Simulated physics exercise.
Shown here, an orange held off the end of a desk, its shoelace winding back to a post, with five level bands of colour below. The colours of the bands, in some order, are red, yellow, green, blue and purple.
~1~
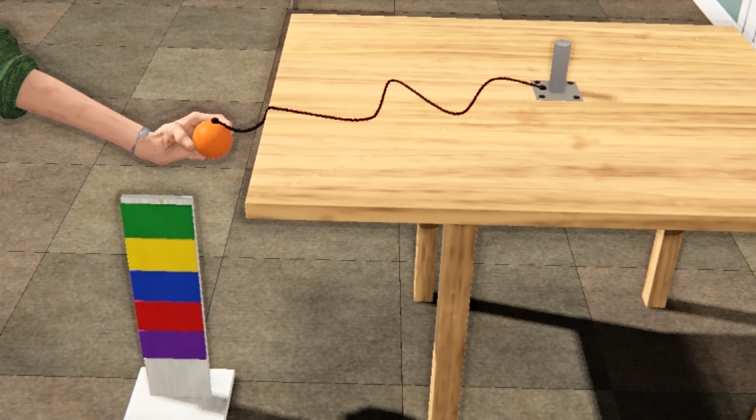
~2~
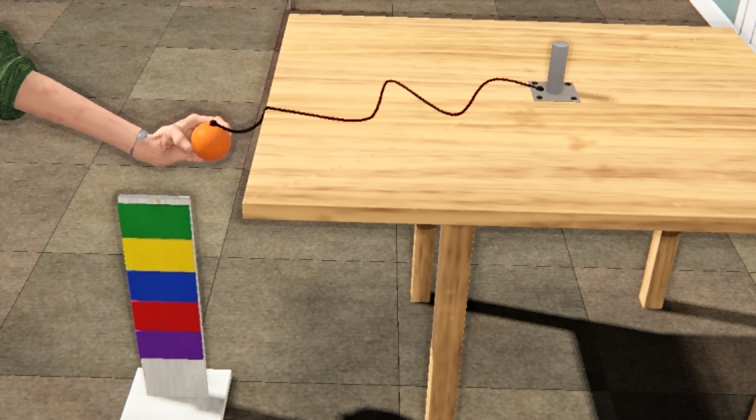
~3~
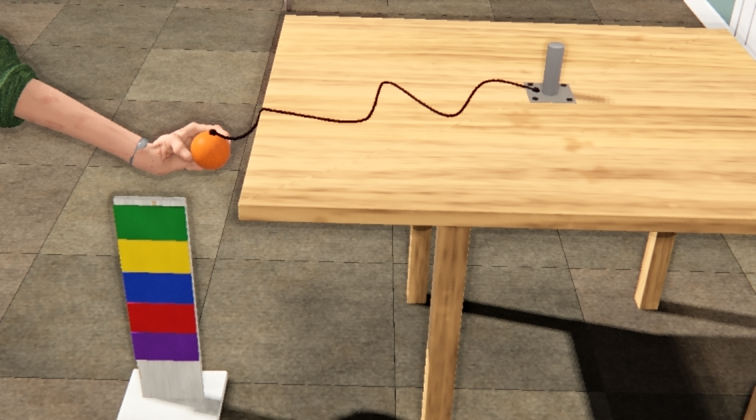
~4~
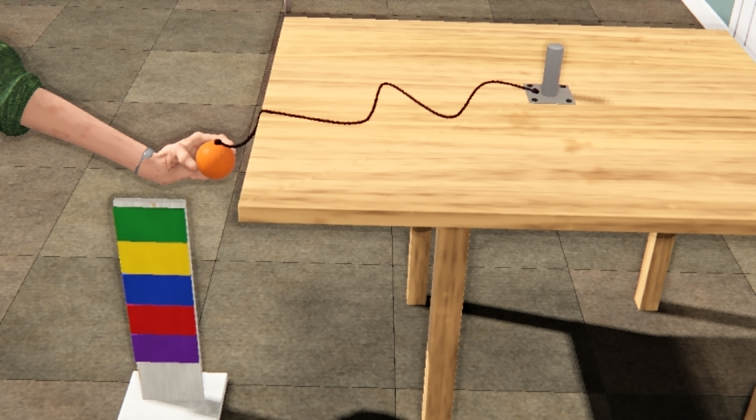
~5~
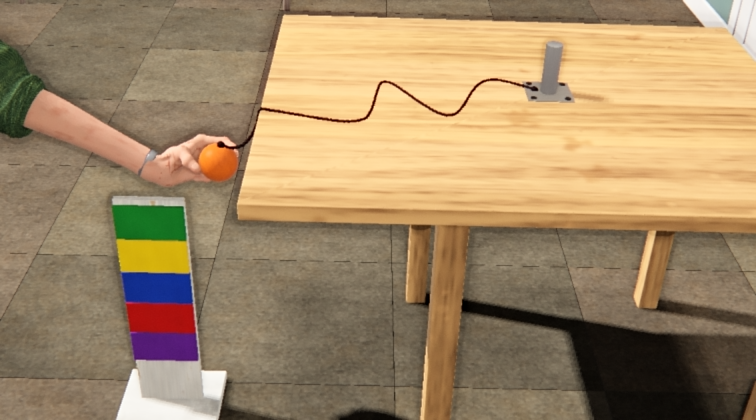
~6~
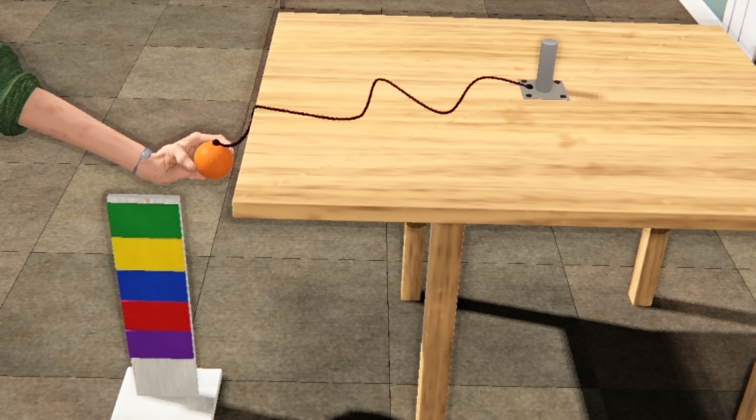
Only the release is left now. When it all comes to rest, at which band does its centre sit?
At red.
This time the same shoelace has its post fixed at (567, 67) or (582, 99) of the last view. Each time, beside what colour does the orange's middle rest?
Answer, in order: Blue, blue.
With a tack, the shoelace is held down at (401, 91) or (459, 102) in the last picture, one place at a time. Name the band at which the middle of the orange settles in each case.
Yellow, then blue.
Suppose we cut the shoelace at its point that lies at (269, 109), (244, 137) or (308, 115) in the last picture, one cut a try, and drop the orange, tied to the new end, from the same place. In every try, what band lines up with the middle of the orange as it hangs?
Yellow; blue; green.
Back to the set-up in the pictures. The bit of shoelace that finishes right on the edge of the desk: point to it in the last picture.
Pixel (372, 90) or thereabouts.
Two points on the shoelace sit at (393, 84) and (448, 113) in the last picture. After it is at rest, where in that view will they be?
Point one to (302, 98), point two to (387, 95).
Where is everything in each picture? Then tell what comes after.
Orange (213, 139); green (157, 223); yellow (161, 256); blue (165, 287); red (169, 317); purple (173, 346), in the first picture.
Orange (211, 142); shoelace through (497, 79) (463, 112) (403, 86) (376, 111) (294, 112), in the second picture.
Orange (211, 151), in the third picture.
Orange (216, 160); shoelace through (492, 82) (458, 115) (398, 89) (371, 114) (290, 115), in the fourth picture.
Orange (219, 163), in the fifth picture.
Orange (214, 160); shoelace through (486, 78) (453, 111) (393, 84) (365, 110) (284, 111), in the sixth picture.
A little later, orange near (299, 307); level with red.
Next, orange near (243, 305); level with red.
When it is over, orange near (270, 309); level with red. The red one.
